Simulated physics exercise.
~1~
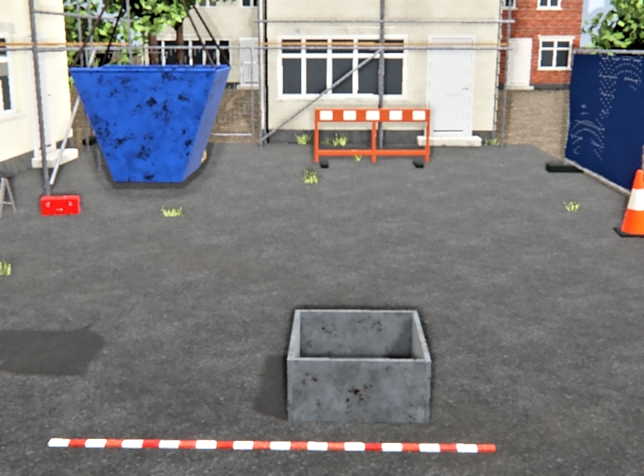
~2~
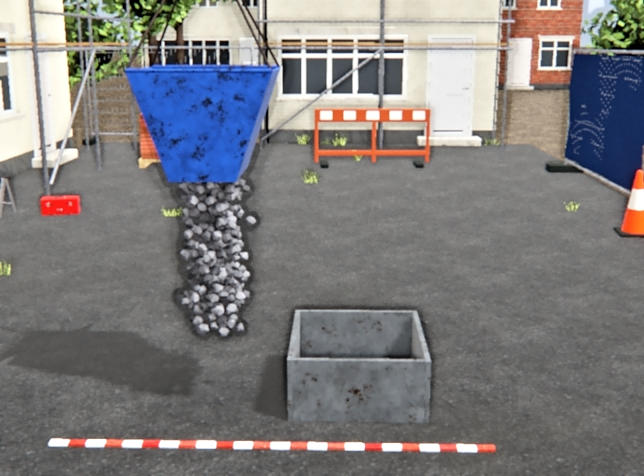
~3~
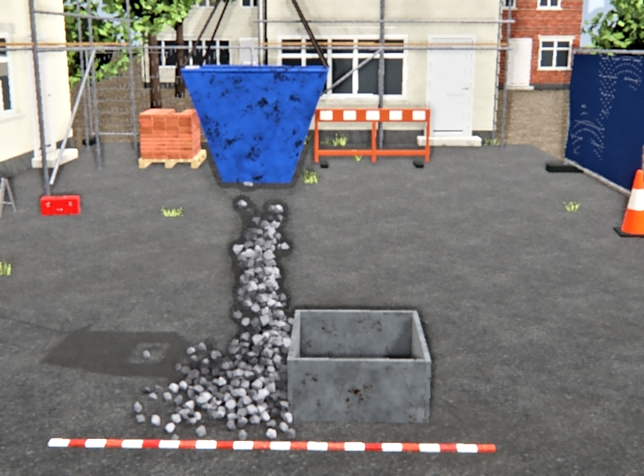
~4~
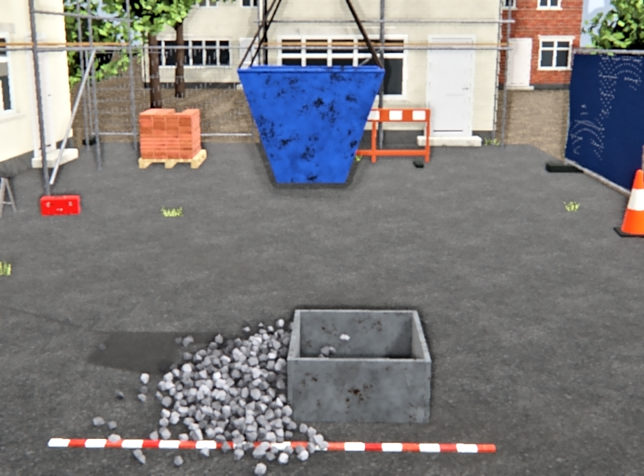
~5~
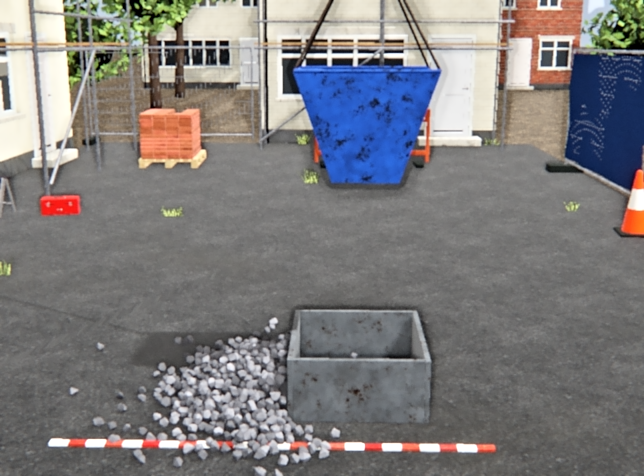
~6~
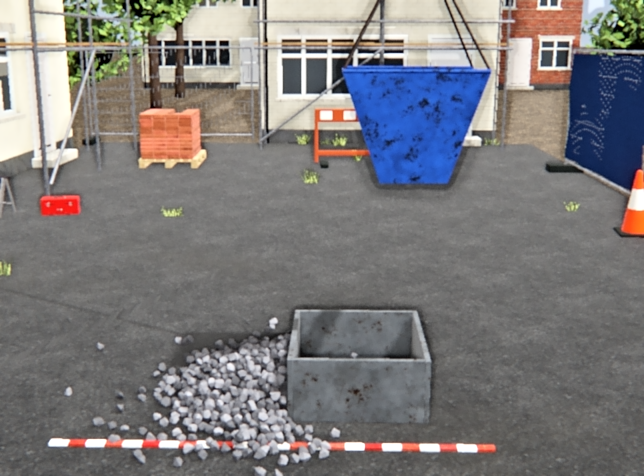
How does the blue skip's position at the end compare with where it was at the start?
At the start the blue skip hung on the left side of the yard, hiding the stack of bricks. By the end it was right of the middle, partly covering the orange and white barrier.
